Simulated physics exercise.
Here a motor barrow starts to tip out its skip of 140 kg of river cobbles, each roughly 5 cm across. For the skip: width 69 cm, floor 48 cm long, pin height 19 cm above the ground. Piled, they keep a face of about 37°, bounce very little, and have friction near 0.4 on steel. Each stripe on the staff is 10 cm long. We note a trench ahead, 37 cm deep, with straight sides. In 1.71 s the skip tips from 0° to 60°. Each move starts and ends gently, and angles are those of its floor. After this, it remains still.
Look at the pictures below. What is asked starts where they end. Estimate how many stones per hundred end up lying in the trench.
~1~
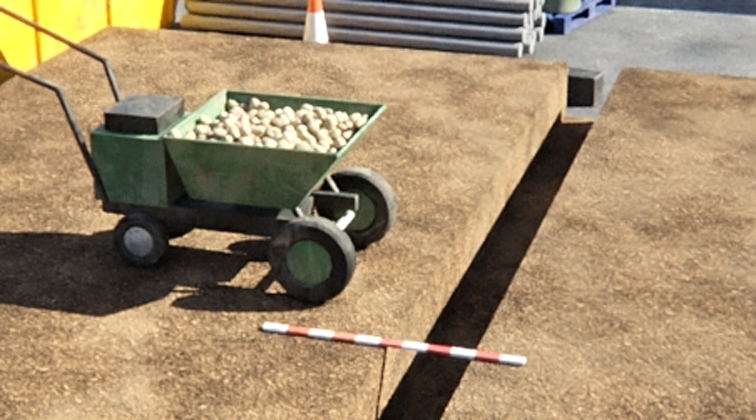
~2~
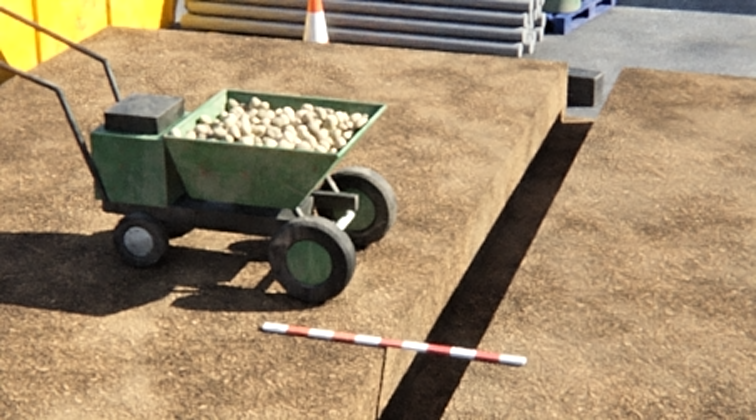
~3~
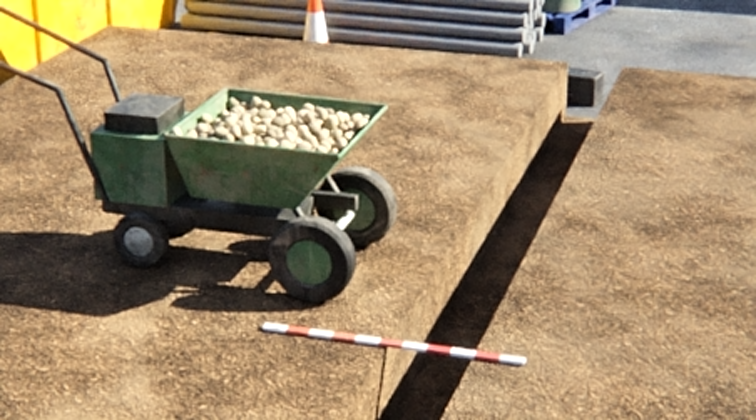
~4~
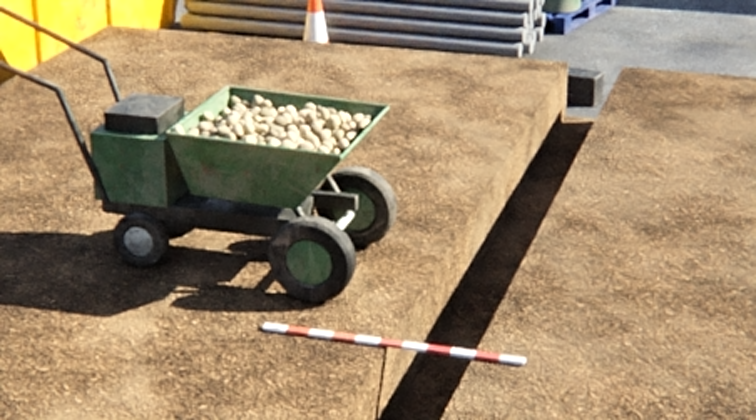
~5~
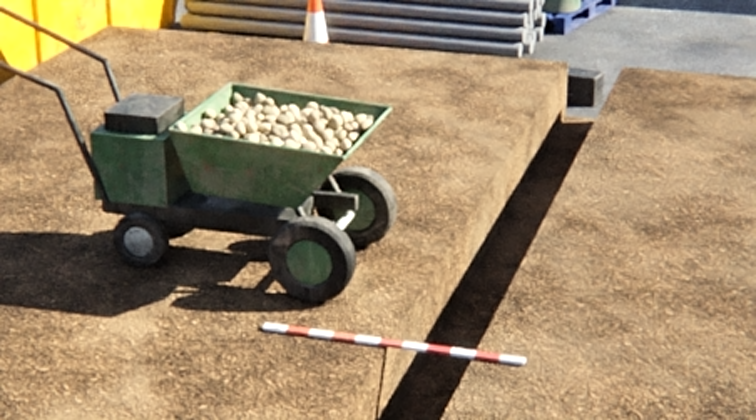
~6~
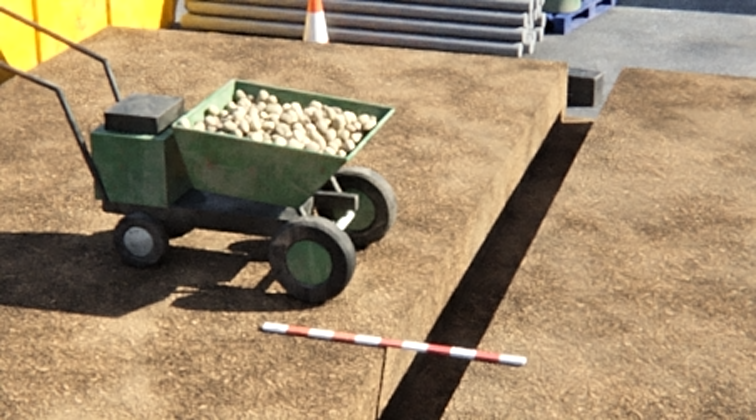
69 %.
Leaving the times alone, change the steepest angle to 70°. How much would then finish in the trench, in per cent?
I'd expect around 85 in a hundred.
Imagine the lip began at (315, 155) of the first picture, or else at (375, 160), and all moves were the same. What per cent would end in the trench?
It'd be around 75 per cent and after that around 40 per cent.
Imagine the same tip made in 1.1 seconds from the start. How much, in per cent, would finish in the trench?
I'd put it at roughly 65 per cent.
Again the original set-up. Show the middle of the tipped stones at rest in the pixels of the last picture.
Roughly at pixel (472, 346).
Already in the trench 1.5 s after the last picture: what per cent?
I'd say near 25 per cent at that time.
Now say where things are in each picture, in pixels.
Lip at (338, 156), floor tilted 0°, highest stones at (291, 119), in the first picture.
Lip at (338, 156), floor tilted 0°, highest stones at (291, 119), in the second picture.
The skip is at 1°, its lip at (340, 156); the top of the load is at (292, 119), in the third picture.
The skip is at 2°, its lip at (342, 157); the top of the load is at (283, 118), in the fourth picture.
The skip is at 3°, its lip at (344, 158); the top of the load is at (286, 117), in the fifth picture.
The skip is at 5°, its lip at (348, 160); the top of the load is at (275, 115), in the sixth picture.
Then, 1.0 s after the last picture the floor is at 51°, 100 % in the skip; the foremost stones are at (427, 194).
Then, 1.5 s after the last picture the floor is at 60°, 75 % in the skip, 23 % in the trench, 2 % past the trench; the foremost stones are at (522, 295).
Then, 1.9 s after the last picture the floor is at 60°, 55 % in the skip, 37 % in the trench, 7 % past the trench; the foremost stones are at (598, 289).
Then, 3.8 s after the last picture the floor is at 60°, 23 % in the skip, 69 % in the trench, 8 % past the trench; the foremost stones are at (663, 287).
